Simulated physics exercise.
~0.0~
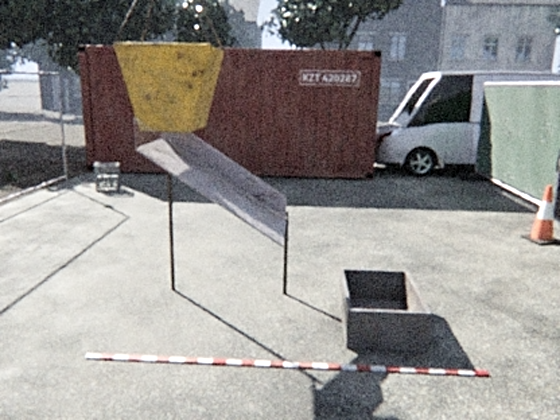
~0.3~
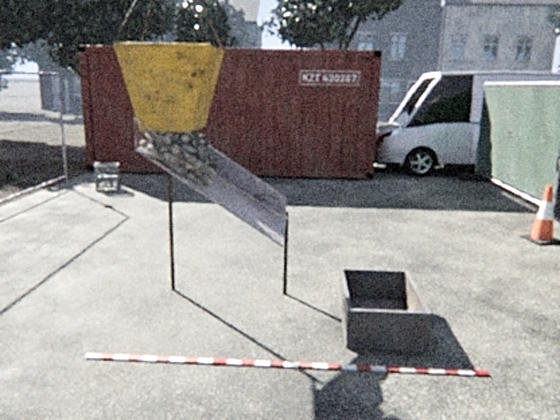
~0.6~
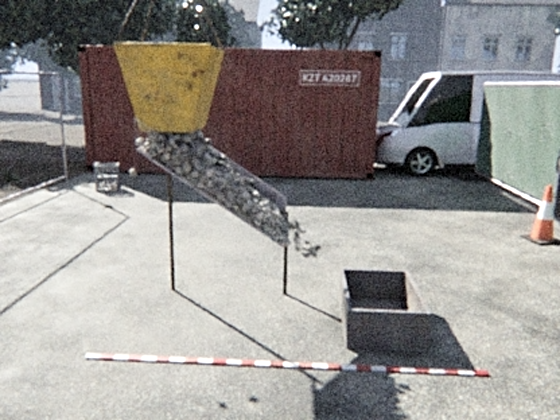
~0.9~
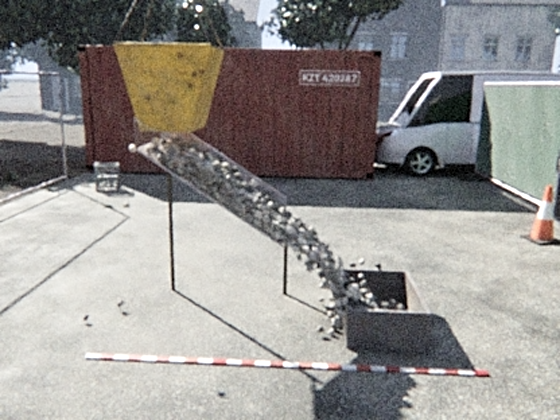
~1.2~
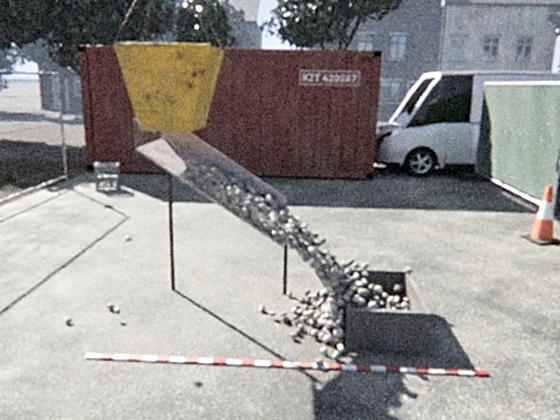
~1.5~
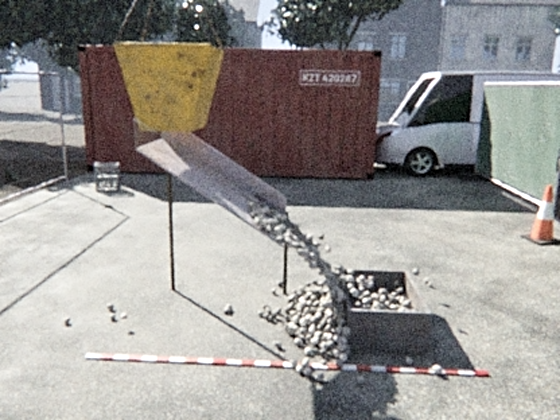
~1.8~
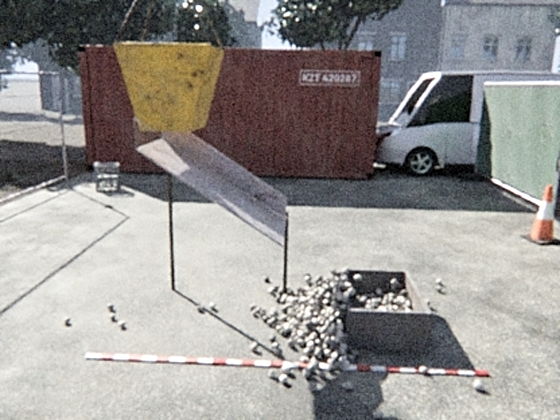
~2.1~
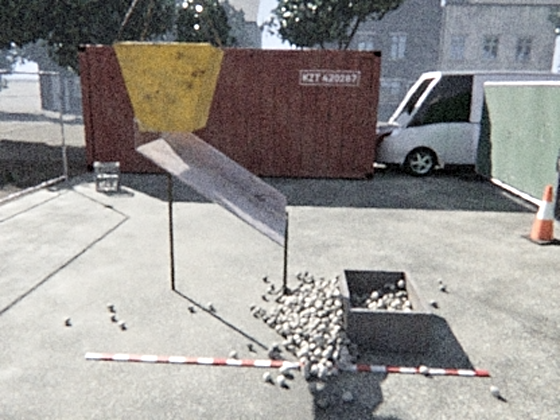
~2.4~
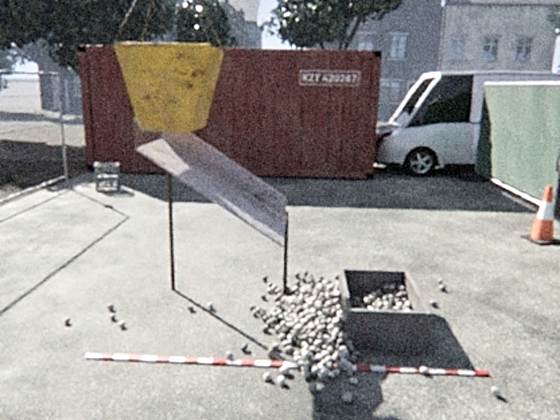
Round pale stones drop from a yellow skip onto a sloping steel chute, slide down to the right and spill off its lower end, until most lie heaped on the ground left of an open bin, with a smaller share inside it and a few scattered beyond.
